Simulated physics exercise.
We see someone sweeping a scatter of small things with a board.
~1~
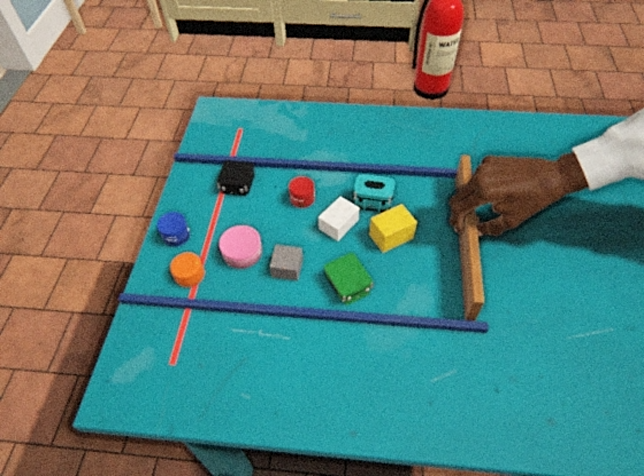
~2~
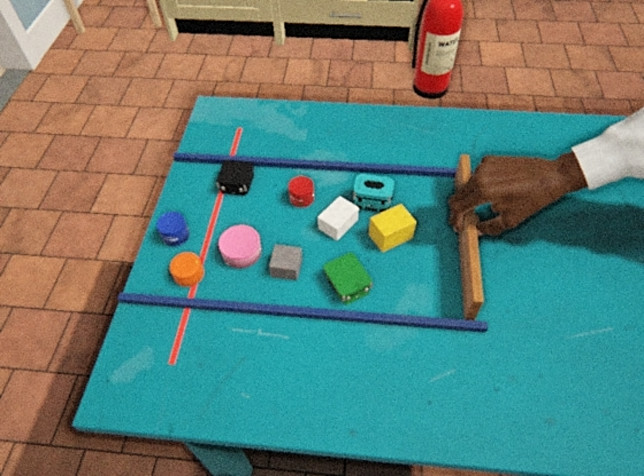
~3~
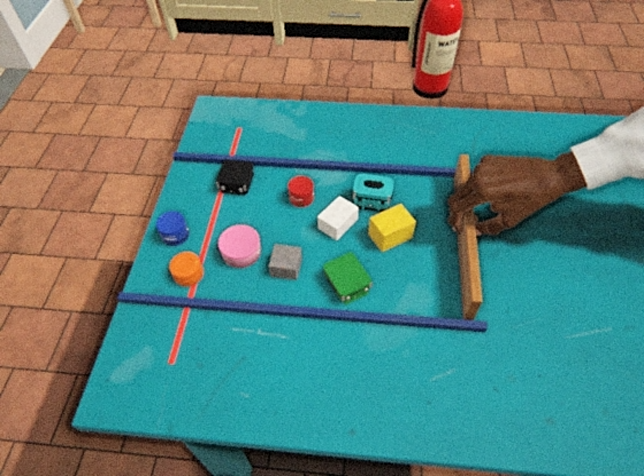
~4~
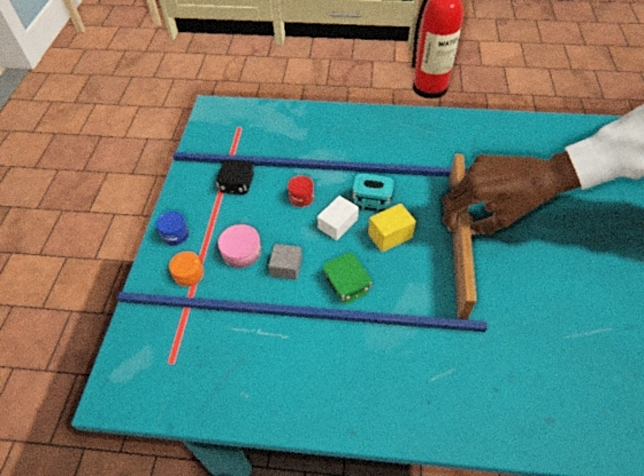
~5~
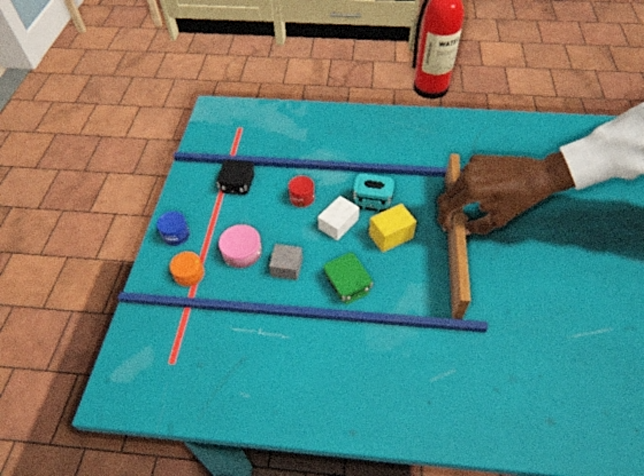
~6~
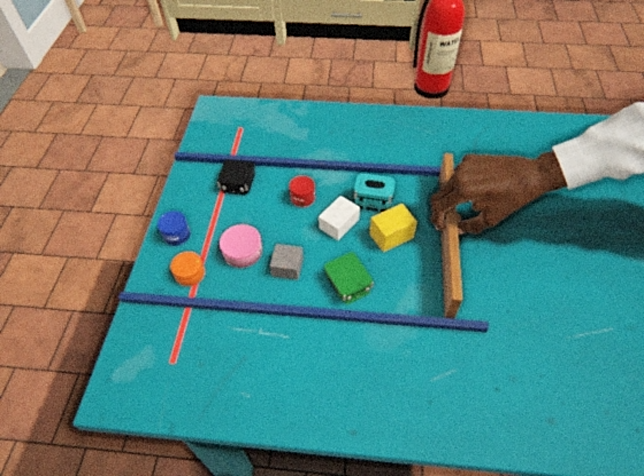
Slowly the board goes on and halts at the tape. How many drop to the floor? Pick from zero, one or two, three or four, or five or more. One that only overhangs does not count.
Here the number that fall off is one or two.
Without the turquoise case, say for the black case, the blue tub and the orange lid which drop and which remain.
The black case survives; the blue tub goes over; the orange lid is lost.
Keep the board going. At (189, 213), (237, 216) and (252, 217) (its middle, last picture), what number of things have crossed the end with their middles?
Place by place, 6, 1 and 0.
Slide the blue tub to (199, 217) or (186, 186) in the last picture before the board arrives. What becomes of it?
In that order, it survives; goes over.
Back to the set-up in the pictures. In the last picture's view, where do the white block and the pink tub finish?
About (180, 209), and the other about (151, 231).
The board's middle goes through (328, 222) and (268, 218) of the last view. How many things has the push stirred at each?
At the one place 6, at the other 10.
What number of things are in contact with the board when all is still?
The number is 3.
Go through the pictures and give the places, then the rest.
The first picture shows blue tub (174, 230); orange lid (188, 270); black case (237, 179); board (468, 232); tape (212, 227).
The second picture shows orange lid (187, 270); green case (347, 279).
The third picture shows black case (236, 178); turquoise case (373, 193).
The fourth picture shows blue tub (173, 229); board (461, 231).
The fifth picture shows orange lid (187, 269); grey block (286, 262).
The sixth picture shows blue tub (174, 229); orange lid (188, 269); black case (237, 178); board (449, 230); tape (212, 226).
A little later, none off yet; blue tub at rest near (174, 229); orange lid at rest near (188, 269); black case at rest near (237, 178).
Next, none off yet; blue tub at rest near (172, 228); orange lid at rest near (188, 269); black case shifted a little near (222, 174).
When it is over, the number that fall off is one or two; down, orange lid and blue tub.
